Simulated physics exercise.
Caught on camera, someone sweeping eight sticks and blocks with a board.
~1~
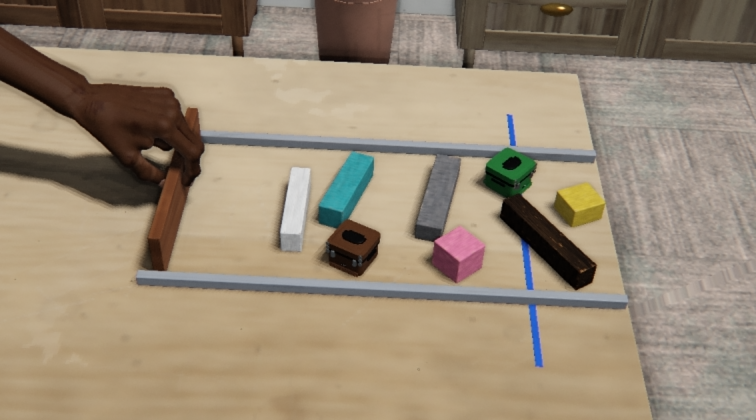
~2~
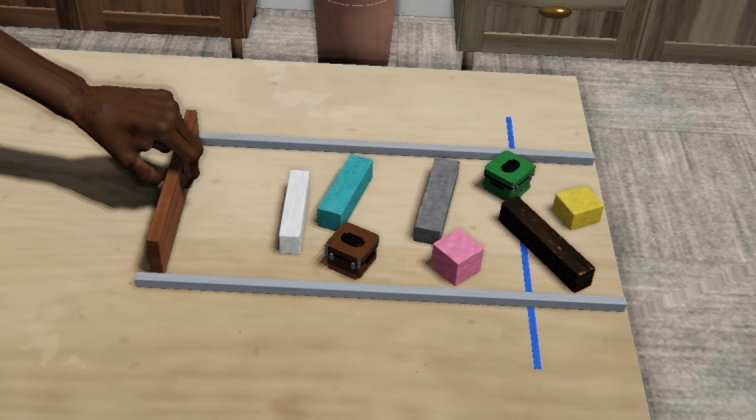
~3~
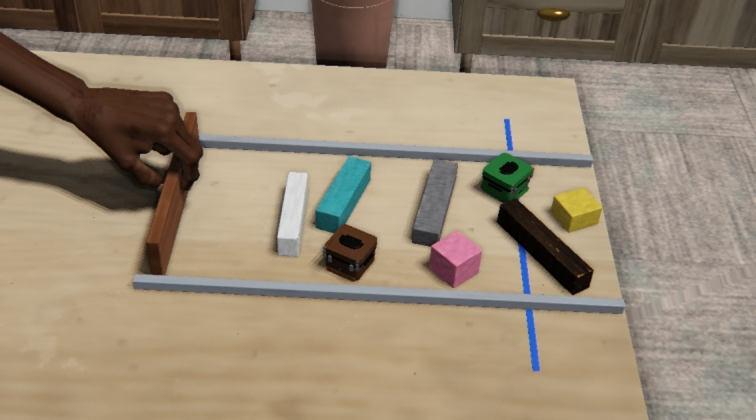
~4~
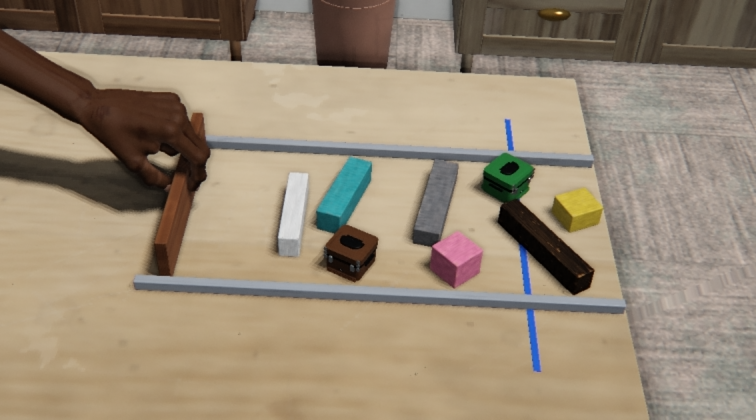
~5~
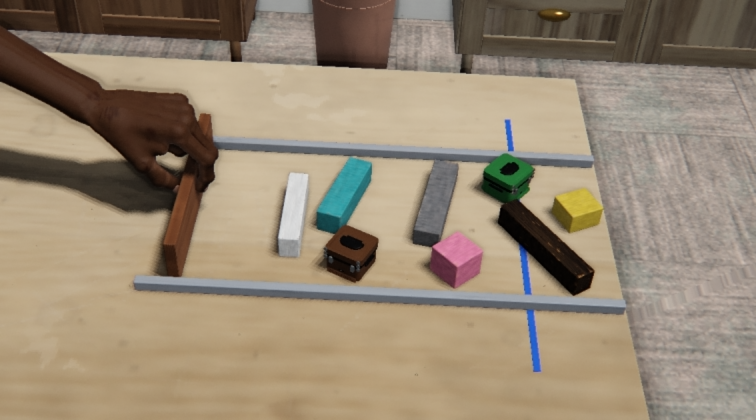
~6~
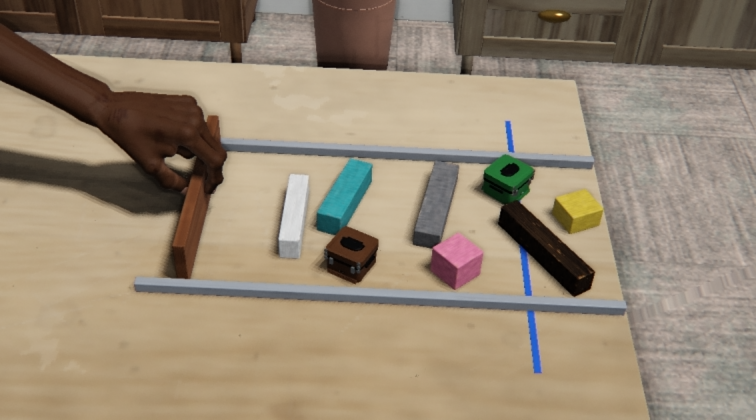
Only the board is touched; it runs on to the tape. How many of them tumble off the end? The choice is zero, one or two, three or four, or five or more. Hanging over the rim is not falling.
In the end the number that fall off is one or two.
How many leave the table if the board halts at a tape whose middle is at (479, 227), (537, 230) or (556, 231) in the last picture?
It would be 0, 3 and 4.
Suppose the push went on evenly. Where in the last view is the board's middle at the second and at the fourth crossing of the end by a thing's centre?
Near (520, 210) and (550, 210).
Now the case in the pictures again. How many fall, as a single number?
Exactly 2.
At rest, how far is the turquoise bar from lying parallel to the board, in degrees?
Some 0 degrees.
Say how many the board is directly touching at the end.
It touches 2.
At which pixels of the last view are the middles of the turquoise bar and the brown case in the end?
The turquoise bar stops around (552, 205); the brown case around (549, 278).
Soon after, none off yet; yellow block at rest near (577, 211); black bar at rest near (545, 247); green case at rest near (507, 181).
Then, none off yet; yellow block moving near (586, 211); black bar moved a little near (571, 245); green case moved about its own width near (559, 180).
At rest, the number that fall off is one or two; fallen, green case and yellow block.
